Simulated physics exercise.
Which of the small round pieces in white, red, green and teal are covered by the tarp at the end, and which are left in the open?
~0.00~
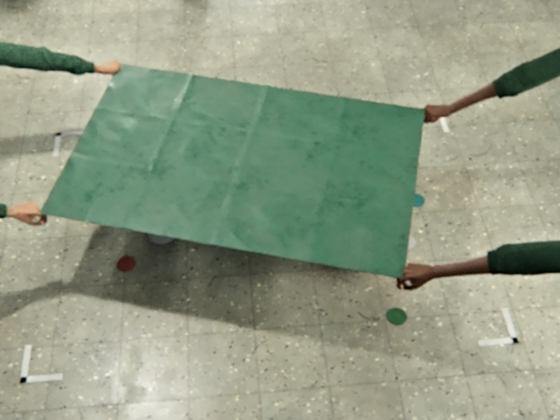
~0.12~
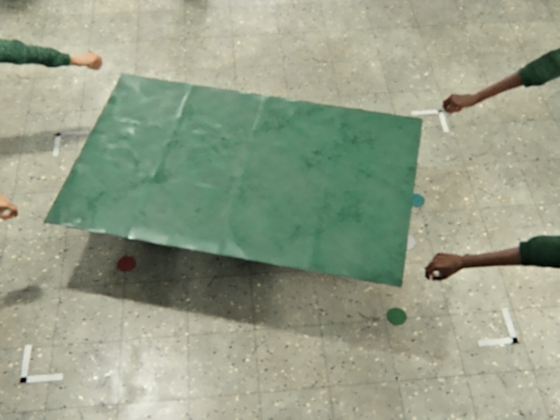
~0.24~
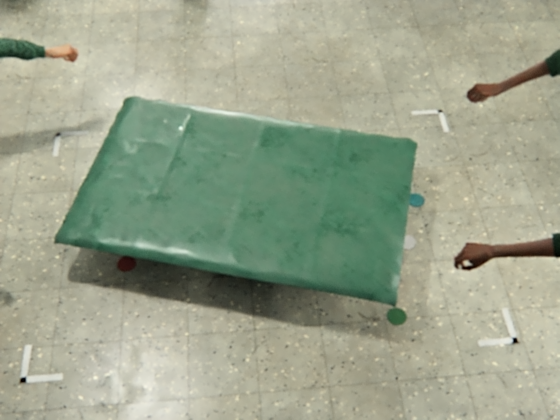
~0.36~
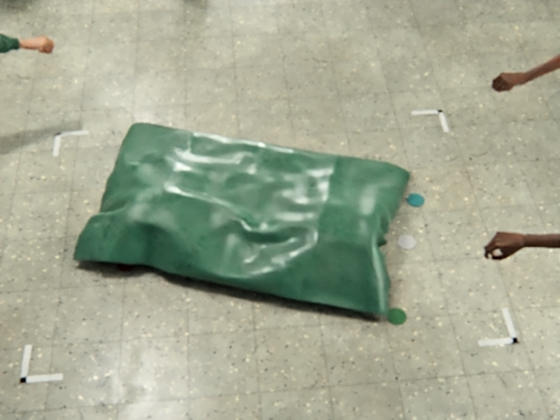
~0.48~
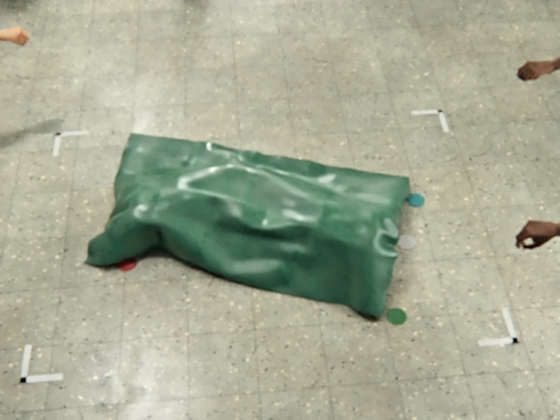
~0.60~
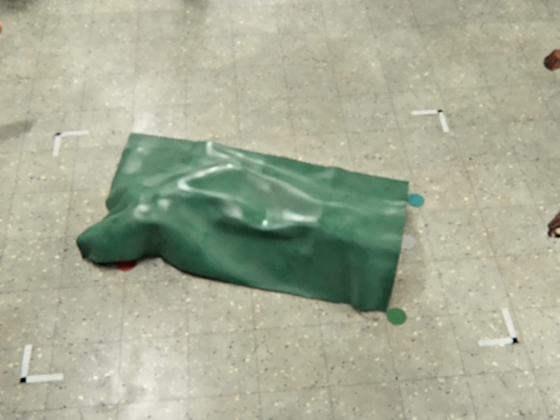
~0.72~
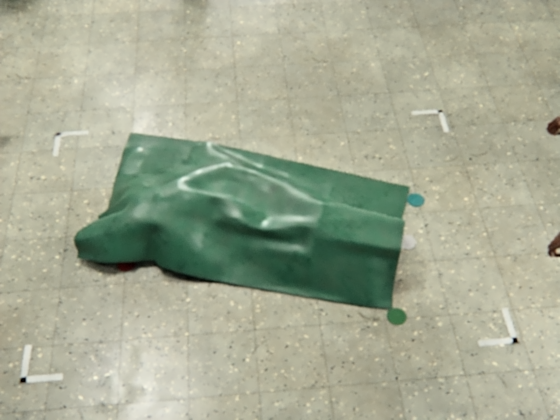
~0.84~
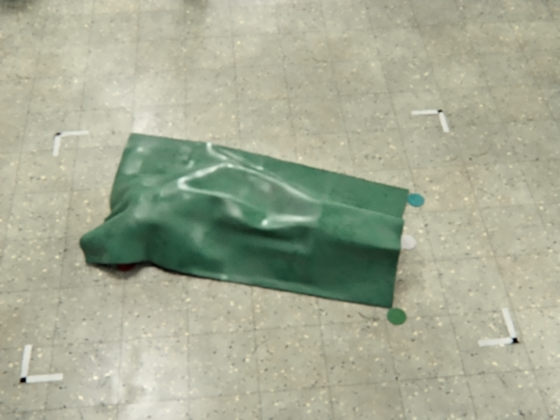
The red one ends up under the tarp near its lower left. The white, green and teal ones stay uncovered by its right side.
